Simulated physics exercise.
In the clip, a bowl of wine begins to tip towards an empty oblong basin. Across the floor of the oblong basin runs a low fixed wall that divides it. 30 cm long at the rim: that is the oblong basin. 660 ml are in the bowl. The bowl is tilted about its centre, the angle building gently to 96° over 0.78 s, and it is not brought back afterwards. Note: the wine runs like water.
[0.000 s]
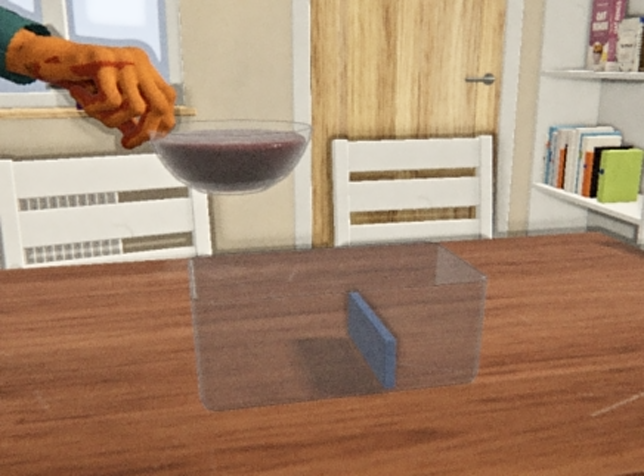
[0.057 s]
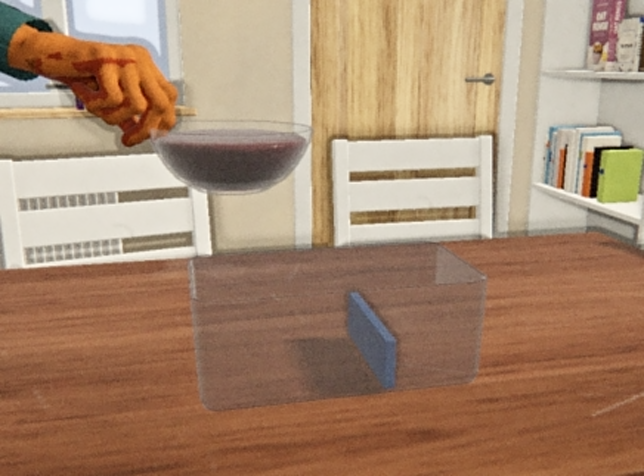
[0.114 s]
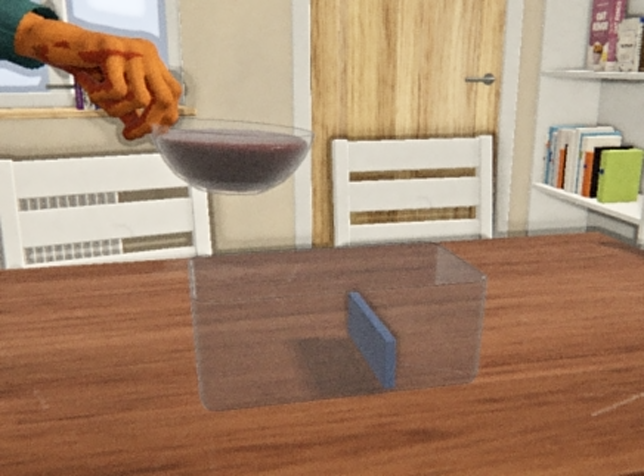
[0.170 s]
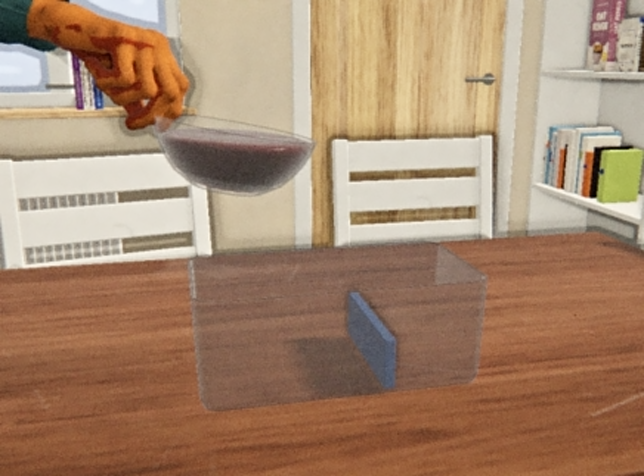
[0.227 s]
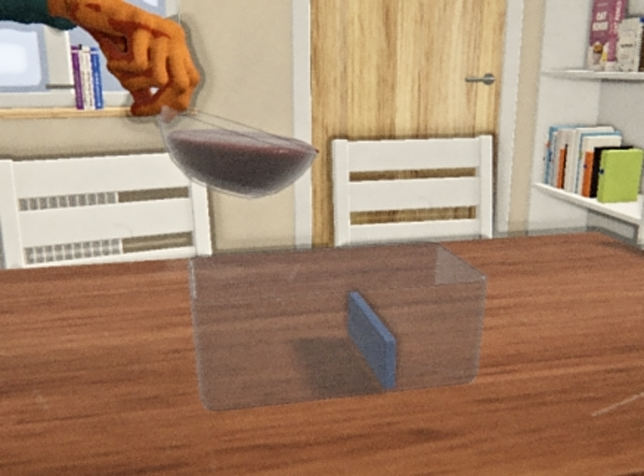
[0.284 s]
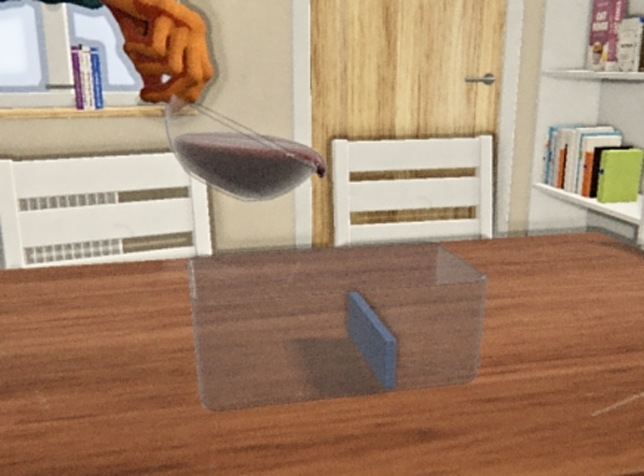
An orange-gloved hand held a clear bowl of dark red wine above an empty glass basin with a blue divider, then slowly tilted it to the right until wine reached over the lower rim.
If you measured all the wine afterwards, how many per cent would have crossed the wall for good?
Around 29 per cent would have crossed.
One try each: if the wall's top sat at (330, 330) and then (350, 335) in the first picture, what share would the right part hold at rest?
Roughly 80 per cent, then 60 per cent.
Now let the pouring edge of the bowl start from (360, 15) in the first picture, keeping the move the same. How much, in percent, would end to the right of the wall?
75 %.
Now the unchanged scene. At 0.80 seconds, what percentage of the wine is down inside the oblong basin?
Near 98 in a hundred.
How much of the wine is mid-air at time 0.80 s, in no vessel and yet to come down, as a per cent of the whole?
Estimate: About 2 in a hundred.
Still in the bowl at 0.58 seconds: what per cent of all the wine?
Around 10 in a hundred.
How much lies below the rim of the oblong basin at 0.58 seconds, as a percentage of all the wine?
Estimate - around 60 in a hundred parts.
Then, 0.58 s in, the tilt is 82° and 11 per cent is still to pour, 33 is left of the wall and 27 right of it.
Then, 0.80 s in, the tilt is 96° and 0 per cent is still to pour, 69 is left of the wall and 29 right of it.
Then, 1.03 s in, the tilt is 96° and 0 per cent is still to pour, 69 is left of the wall and 29 right of it.
Then, 1.28 s in, the tilt is 96° and 0 per cent is still to pour, 69 is left of the wall and 29 right of it.
Finally, 69 per cent lies left of the wall, 29 right of it and 1 outside.
